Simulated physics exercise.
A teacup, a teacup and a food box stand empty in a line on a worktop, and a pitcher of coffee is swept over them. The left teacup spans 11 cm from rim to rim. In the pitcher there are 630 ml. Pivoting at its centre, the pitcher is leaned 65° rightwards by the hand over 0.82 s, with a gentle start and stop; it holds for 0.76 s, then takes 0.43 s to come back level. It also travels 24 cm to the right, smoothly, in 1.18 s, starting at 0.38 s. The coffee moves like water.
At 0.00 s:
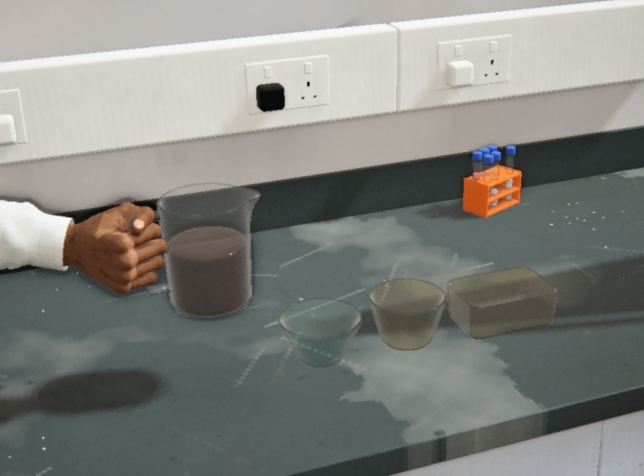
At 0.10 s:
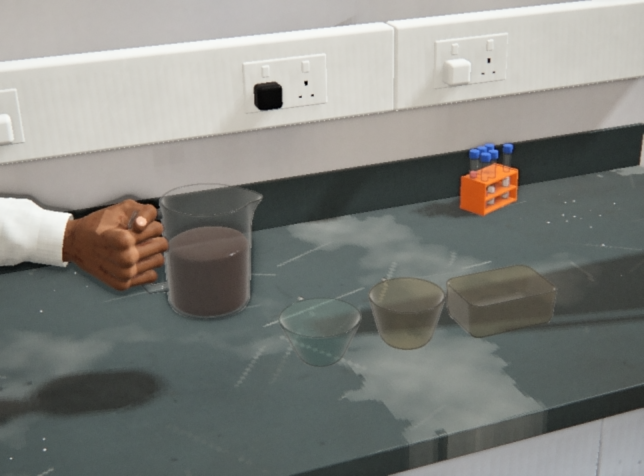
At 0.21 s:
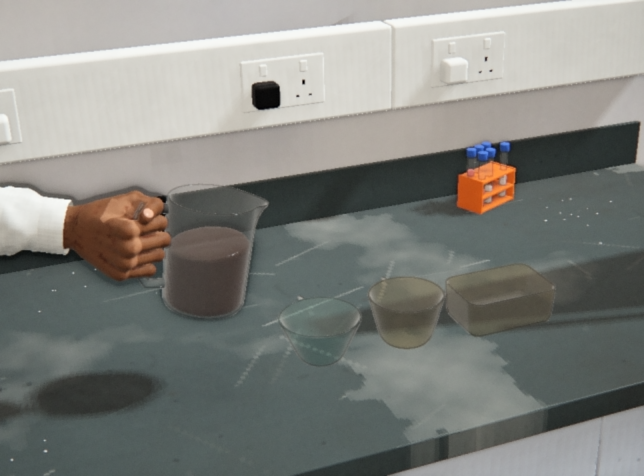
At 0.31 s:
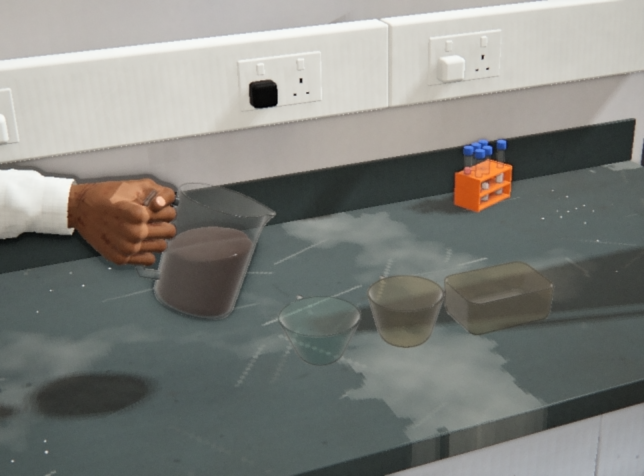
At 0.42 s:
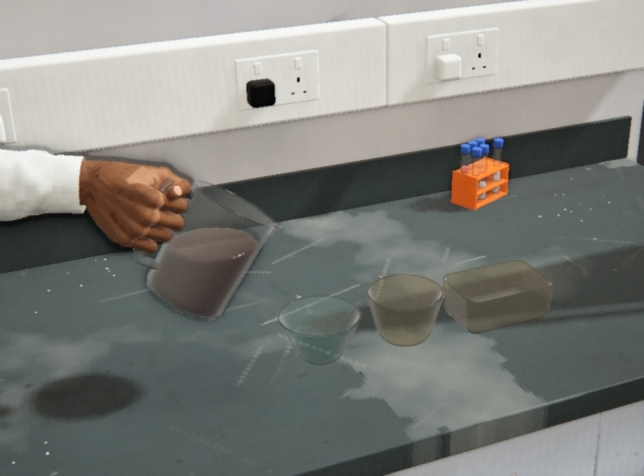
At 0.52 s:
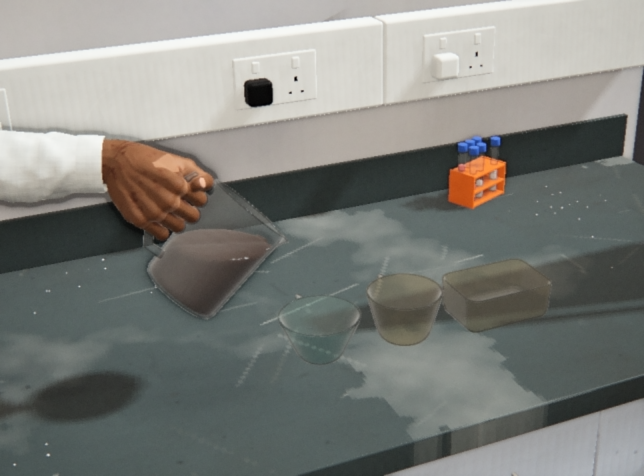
On a dark worktop beneath wall sockets, a hand beside a clear pitcher of brown liquid leans it steadily rightwards, its liquid shifting toward the right wall, while two empty cups and a food box stay still in a line.
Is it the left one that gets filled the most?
No, the right one gets the most.
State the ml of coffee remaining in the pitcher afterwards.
It holds about 310 ml at the end.
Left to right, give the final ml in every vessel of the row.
You'd find around 10 ml on the left, around 100 ml in the middle and around 140 ml on the right.
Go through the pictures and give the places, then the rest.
It leans 0°; its right rim is at (259, 192); the coffee meets the walls at (165, 247) and (245, 234); the left teacup's rim runs from (281, 326) to (358, 311); the middle teacup's rim runs from (372, 304) to (441, 290); the right food box's rim runs from (459, 296) to (543, 279), in the first frame.
It leans 3°; its right rim is at (262, 194); the coffee meets the walls at (166, 248) and (245, 234), in the second frame.
It leans 10°; its right rim is at (268, 201); the coffee meets the walls at (167, 249) and (247, 234), in the third frame.
It leans 21°; its right rim is at (275, 211); the coffee meets the walls at (165, 252) and (249, 235), in the fourth frame.
It leans 33°; its right rim is at (280, 225); the coffee meets the walls at (158, 259) and (255, 236), in the fifth frame.
It leans 46°; its right rim is at (288, 239); the coffee meets the walls at (153, 262) and (267, 239), in the sixth frame.
By 0.93 s the tilt is 65° and from the left they hold 5 ml, 25 ml, 0 ml, the pitcher 535 ml, and 15 ml is on the worktop.
By 1.23 s the tilt is 65° and from the left they hold 5 ml, 90 ml, 5 ml, the pitcher 425 ml, and 30 ml is on the worktop.
By 1.54 s the tilt is 65° and from the left they hold 5 ml, 100 ml, 80 ml, the pitcher 340 ml, and 70 ml is on the worktop.
By 1.88 s the tilt is 13° and from the left they hold 5 ml, 100 ml, 135 ml, the pitcher 310 ml, and 75 ml is on the worktop.
At rest from the left they hold 5 ml, 100 ml, 140 ml, the pitcher 310 ml, and 80 ml is on the worktop.
